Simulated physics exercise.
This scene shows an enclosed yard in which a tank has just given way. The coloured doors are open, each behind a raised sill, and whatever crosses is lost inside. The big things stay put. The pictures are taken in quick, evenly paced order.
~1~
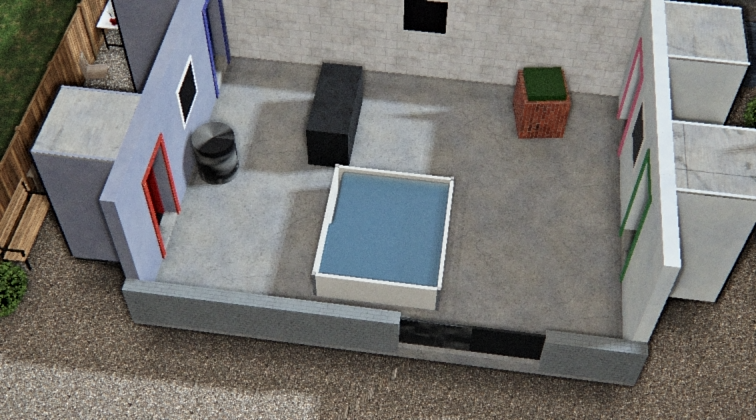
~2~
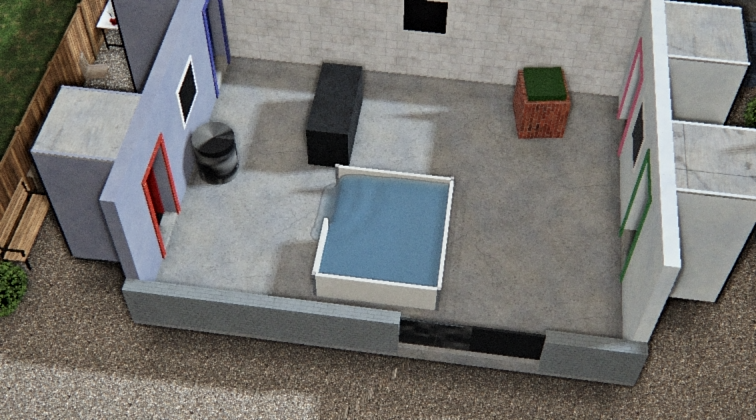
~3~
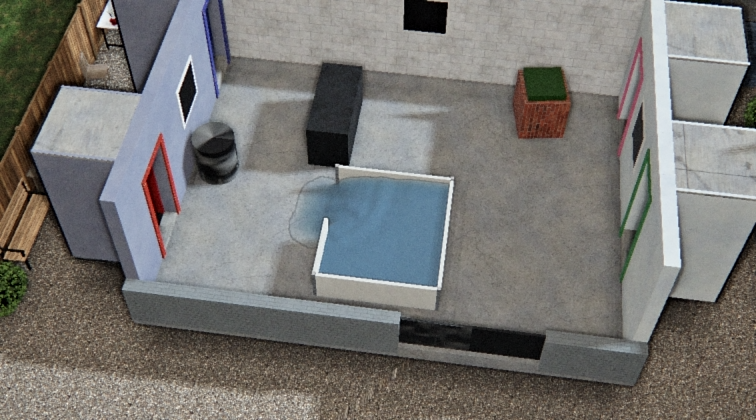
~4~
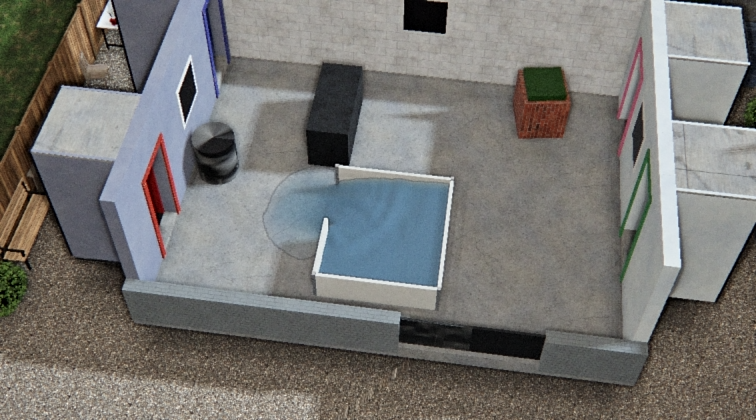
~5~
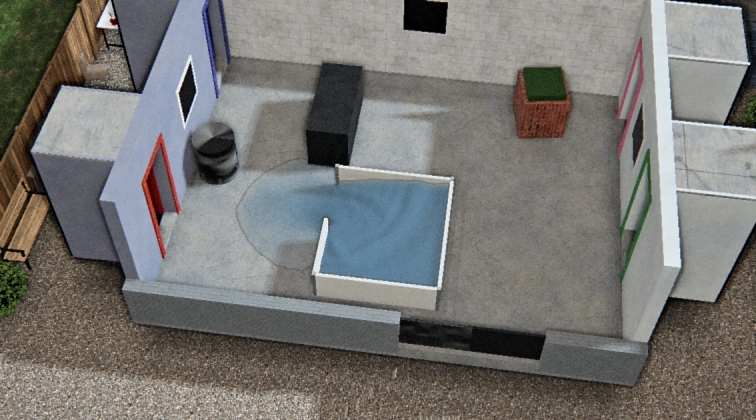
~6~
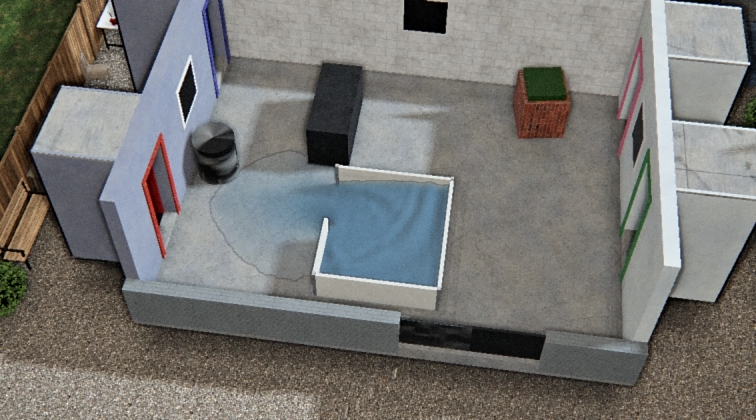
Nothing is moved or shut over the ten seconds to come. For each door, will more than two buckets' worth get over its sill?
Door by door: The red door yes, more than two buckets' worth; the blue door no, two buckets' worth or less; the pink door no, two buckets' worth or less; the green door no, two buckets' worth or less.
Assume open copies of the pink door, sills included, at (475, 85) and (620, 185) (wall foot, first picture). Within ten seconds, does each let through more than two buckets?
The first new door stays below the line, and the second stays below the line.
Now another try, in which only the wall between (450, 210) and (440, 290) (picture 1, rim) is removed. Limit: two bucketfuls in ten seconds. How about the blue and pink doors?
Outcome - blue door comes in lower, pink door breaks the threshold.
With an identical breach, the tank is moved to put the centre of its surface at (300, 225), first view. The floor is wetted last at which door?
The pink one, that's the one.
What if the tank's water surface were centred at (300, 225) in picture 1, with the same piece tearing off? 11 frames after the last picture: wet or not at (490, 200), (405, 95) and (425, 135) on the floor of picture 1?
Check in sequence: Still parched, still parched, still parched.
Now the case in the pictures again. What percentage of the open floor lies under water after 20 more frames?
Estimate: Some 30 in a hundred.
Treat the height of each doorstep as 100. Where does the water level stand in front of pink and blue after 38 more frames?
Some 0 percent, then some 60 percent.
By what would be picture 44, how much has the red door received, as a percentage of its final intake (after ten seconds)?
By then roughly 85 percent of the ten-second total is in.
A moment on, water covers 20 % of the floor; the red door under two buckets in, the blue door not reached, the pink door not reached, the green door not reached.
Next, water covers 25 % of the floor; the red door over two buckets in, the blue door wet at the sill, nothing in, the pink door not reached, the green door not reached.
Then, water covers 30 % of the floor; the red door far over two buckets in, the blue door wet at the sill, nothing in, the pink door not reached, the green door not reached.
Later, water covers 55 % of the floor; the red door far over two buckets in, the blue door wet at the sill, nothing in, the pink door not reached, the green door not reached.
In the end, water covers 85 % of the floor; the red door far over two buckets in, the blue door wet at the sill, nothing in, the pink door under two buckets in, the green door wet at the sill, nothing in.
